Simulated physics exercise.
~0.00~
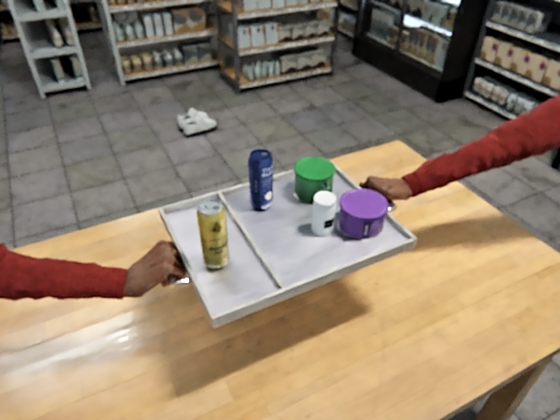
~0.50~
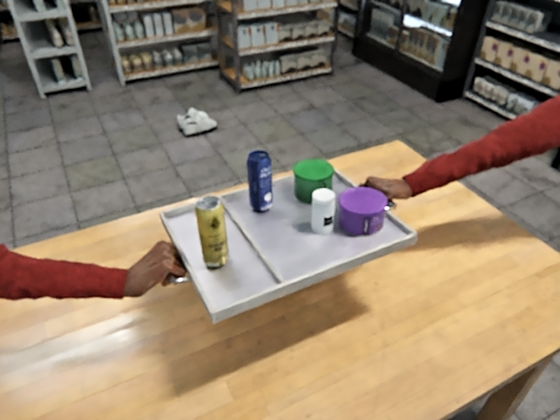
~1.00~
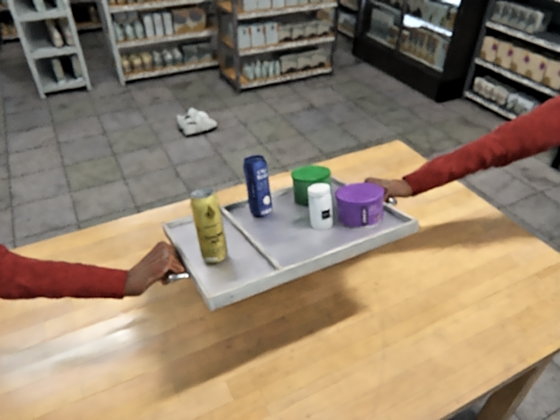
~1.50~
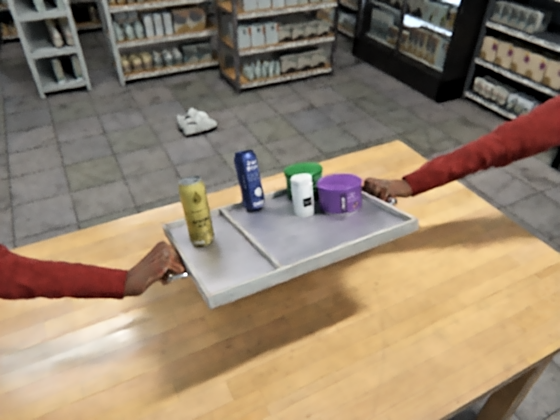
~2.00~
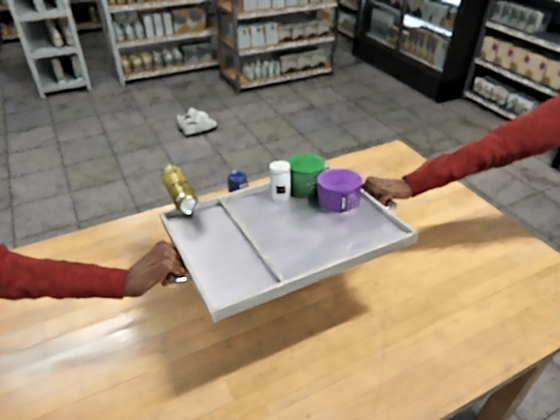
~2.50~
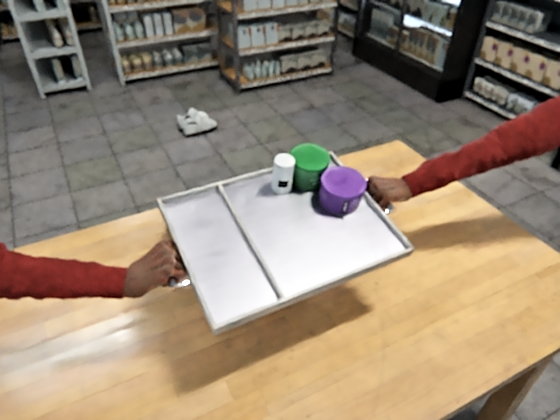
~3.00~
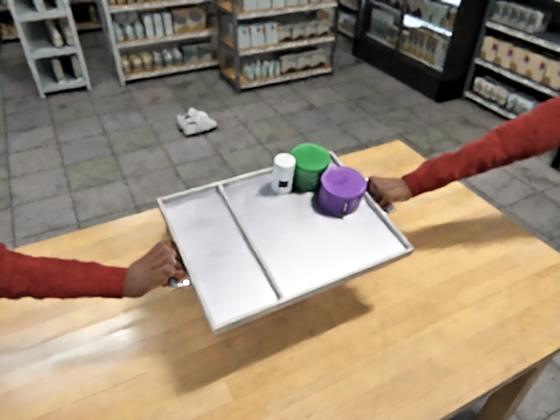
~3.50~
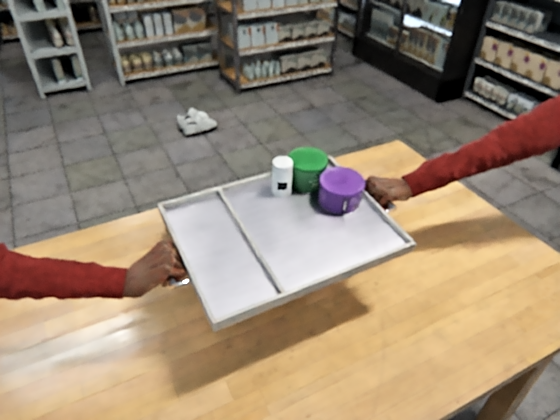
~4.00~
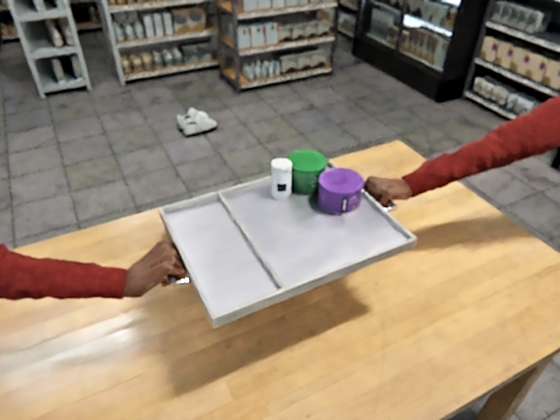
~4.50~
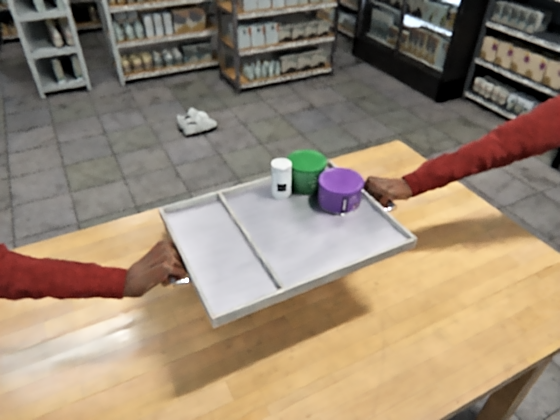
In a shop, two hands tipped a tray over a wooden table so its far edge dipped, and the yellow and blue cans toppled off the back before it levelled out, leaving the white shaker and the green and purple tubs near the far edge.
